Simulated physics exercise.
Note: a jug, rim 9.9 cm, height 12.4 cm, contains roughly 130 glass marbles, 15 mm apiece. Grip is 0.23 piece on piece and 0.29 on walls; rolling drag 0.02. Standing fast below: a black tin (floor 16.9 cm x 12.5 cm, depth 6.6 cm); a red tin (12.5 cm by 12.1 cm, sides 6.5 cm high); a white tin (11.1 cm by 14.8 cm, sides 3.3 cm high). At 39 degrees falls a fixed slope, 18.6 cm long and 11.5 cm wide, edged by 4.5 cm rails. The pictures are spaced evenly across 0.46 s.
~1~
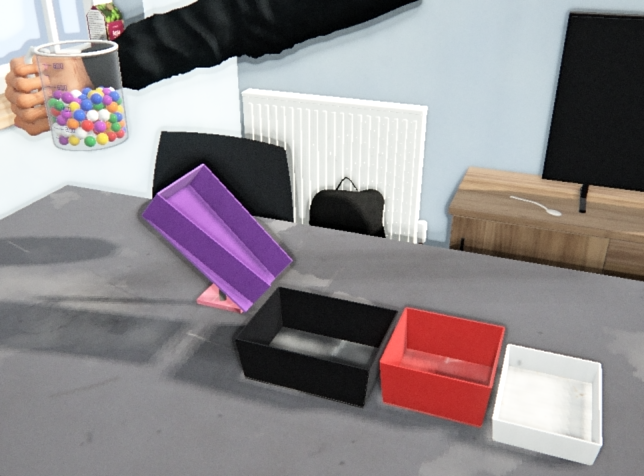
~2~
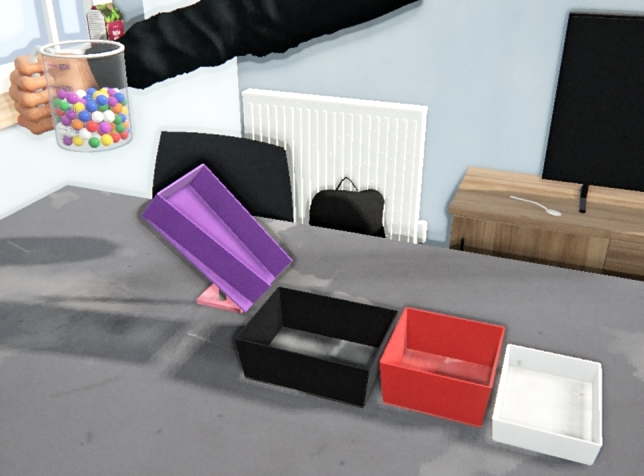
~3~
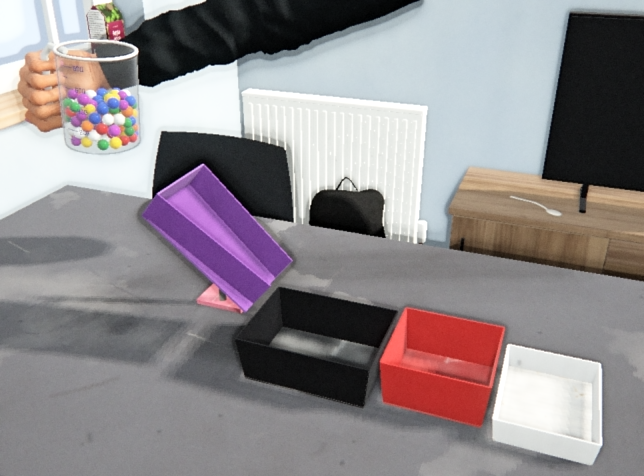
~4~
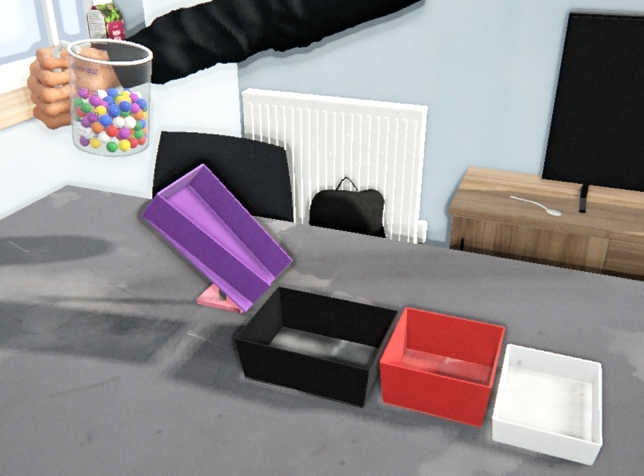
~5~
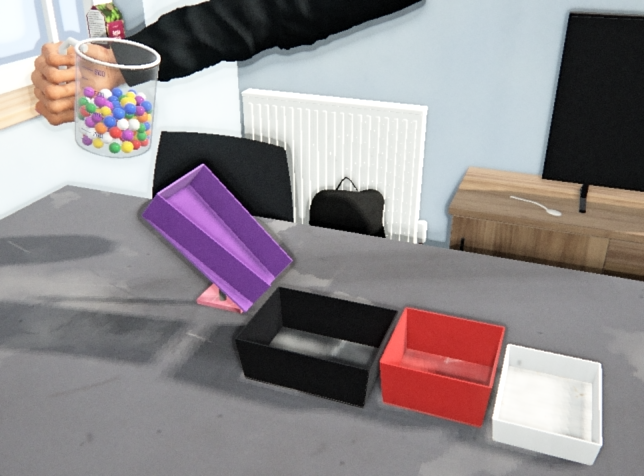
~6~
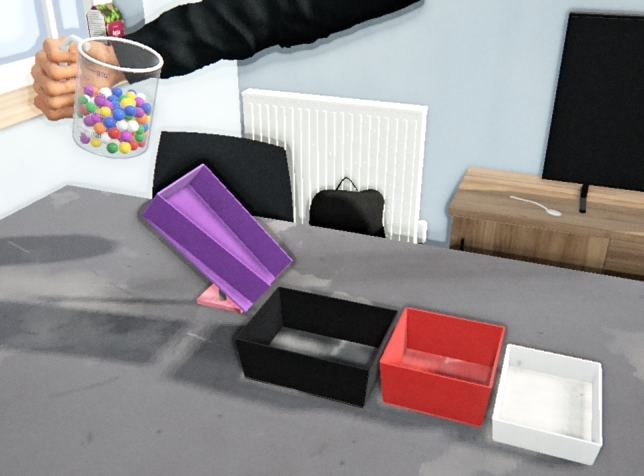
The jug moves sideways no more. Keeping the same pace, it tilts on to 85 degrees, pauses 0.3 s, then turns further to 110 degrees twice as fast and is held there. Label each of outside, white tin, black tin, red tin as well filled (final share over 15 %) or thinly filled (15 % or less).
Outside: Well filled, white tin: Thinly filled, black tin: Well filled, red tin: Thinly filled.
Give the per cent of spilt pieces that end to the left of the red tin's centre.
Some 90 per cent.
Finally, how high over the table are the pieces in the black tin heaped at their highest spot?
Around 2.0 centimetres above the table.
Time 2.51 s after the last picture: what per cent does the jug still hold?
Around 35 per cent of the load is still there.
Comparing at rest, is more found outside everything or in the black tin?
Larger share at rest: Outside everything.
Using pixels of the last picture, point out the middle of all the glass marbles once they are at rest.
It sits close to (282, 344) in the last picture.
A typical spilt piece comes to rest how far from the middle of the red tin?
About 86 cm.
Then, 0.75 s after the last picture, tilt 49 degrees; jug 100 %; middle of all pieces near (106, 112).
Then, 1.38 s after the last picture, tilt 76 degrees; jug 100 %; middle of all pieces near (104, 108).
Then, 1.96 s after the last picture, tilt 85 degrees; slope 10 %, jug 90 %; middle of all pieces near (119, 118).
Then, 2.51 s after the last picture, tilt 110 degrees; slope 45 %, jug 35 %, black tin 5 %, outside 10 %, in the air 5 %; middle of all pieces near (155, 194).
In the end, slope 0 %, white tin 0 %, red tin 0 %, jug 0 %, black tin 20 %, outside 75 %.
